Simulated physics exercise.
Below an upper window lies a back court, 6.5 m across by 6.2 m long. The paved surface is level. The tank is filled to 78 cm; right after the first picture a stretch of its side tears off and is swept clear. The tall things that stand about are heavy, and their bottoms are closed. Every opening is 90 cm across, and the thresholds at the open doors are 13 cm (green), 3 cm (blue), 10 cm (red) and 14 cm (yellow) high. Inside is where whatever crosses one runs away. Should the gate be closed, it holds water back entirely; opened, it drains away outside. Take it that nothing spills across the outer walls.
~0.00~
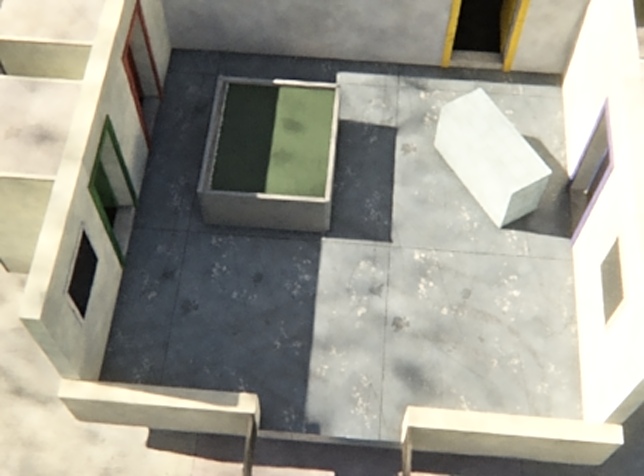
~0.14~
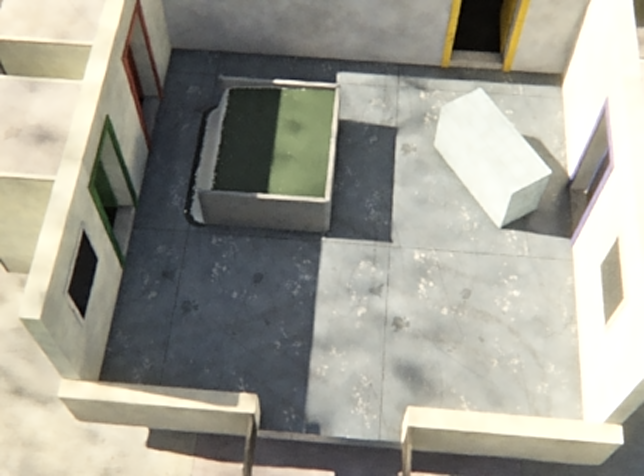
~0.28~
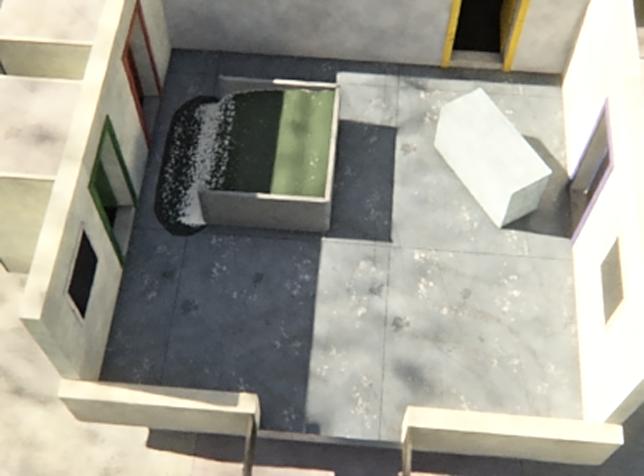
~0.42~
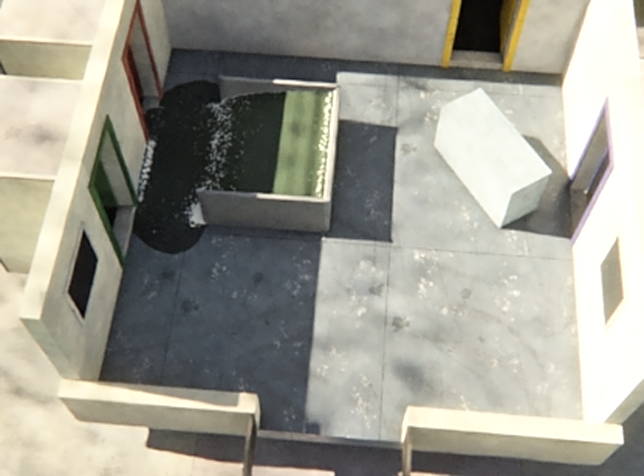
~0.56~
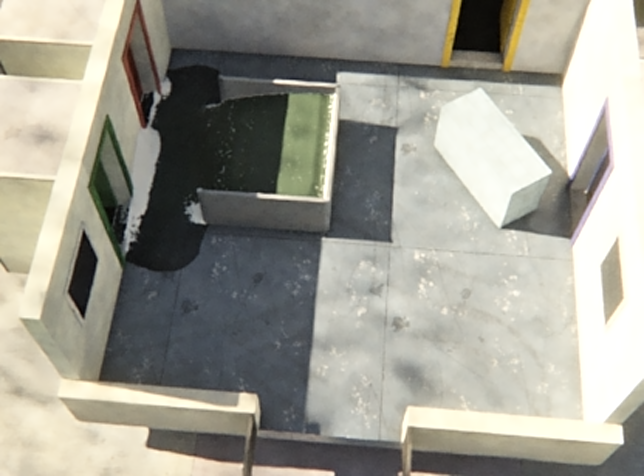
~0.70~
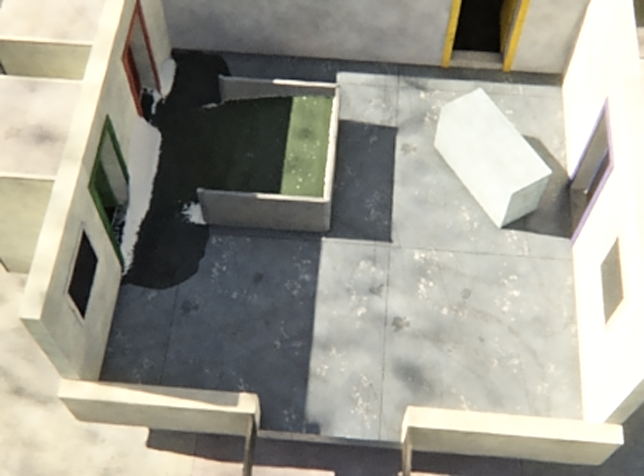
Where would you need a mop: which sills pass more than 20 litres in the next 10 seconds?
One by one: My guess is the green door lets through more than the limit, my guess is the blue door lets through more than the limit, my guess is the red door lets through more than the limit, my guess is the yellow door lets through less than the limit.
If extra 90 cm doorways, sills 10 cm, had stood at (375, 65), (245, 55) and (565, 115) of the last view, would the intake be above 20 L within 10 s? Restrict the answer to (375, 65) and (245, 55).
In that order: Not over, over.
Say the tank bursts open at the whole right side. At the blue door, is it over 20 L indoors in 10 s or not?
Blue: Exceeds.
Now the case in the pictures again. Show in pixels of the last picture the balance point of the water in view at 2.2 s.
(206, 181).
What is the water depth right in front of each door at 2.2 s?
In centimetres - green: 22, blue: 0, red: 30, yellow: 0.
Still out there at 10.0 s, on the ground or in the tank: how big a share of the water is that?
Around 70 percent of the water.
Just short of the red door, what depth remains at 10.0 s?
6.5 cm.
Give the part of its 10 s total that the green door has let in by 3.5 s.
Some 100 per cent by then.
After 1.4 s water covers 15 % of the floor and is deepest (51 cm) near (156, 176); green door 30 cm at the sill, 50 L in, blue door not reached, red door 43 cm at the sill, 246 L in, yellow door not reached.
After 2.2 s water covers 30 % of the floor and is deepest (45 cm) near (172, 51); green door 22 cm at the sill, 106 L in, blue door not reached, red door 30 cm at the sill, 414 L in, yellow door not reached.
After 3.5 s water covers 50 % of the floor and is deepest (23 cm) near (172, 51); green door 13 cm at the sill, 127 L in, blue door not reached, red door 16 cm at the sill, 491 L in, yellow door 3 cm at the sill, 0 L in.
After 6.0 s water covers 90 % of the floor and is deepest (14 cm) near (494, 72); green door 7 cm at the sill, 128 L in, blue door 3 cm at the sill, 0 L in, red door 8 cm at the sill, 510 L in, yellow door 8 cm at the sill, 0 L in.
After 10.0 s water covers 95 % of the floor and is deepest (8 cm) near (582, 439); green door 4 cm at the sill, 128 L in, blue door 7 cm at the sill, 41 L in, red door 7 cm at the sill, 511 L in, yellow door 6 cm at the sill, 0 L in.
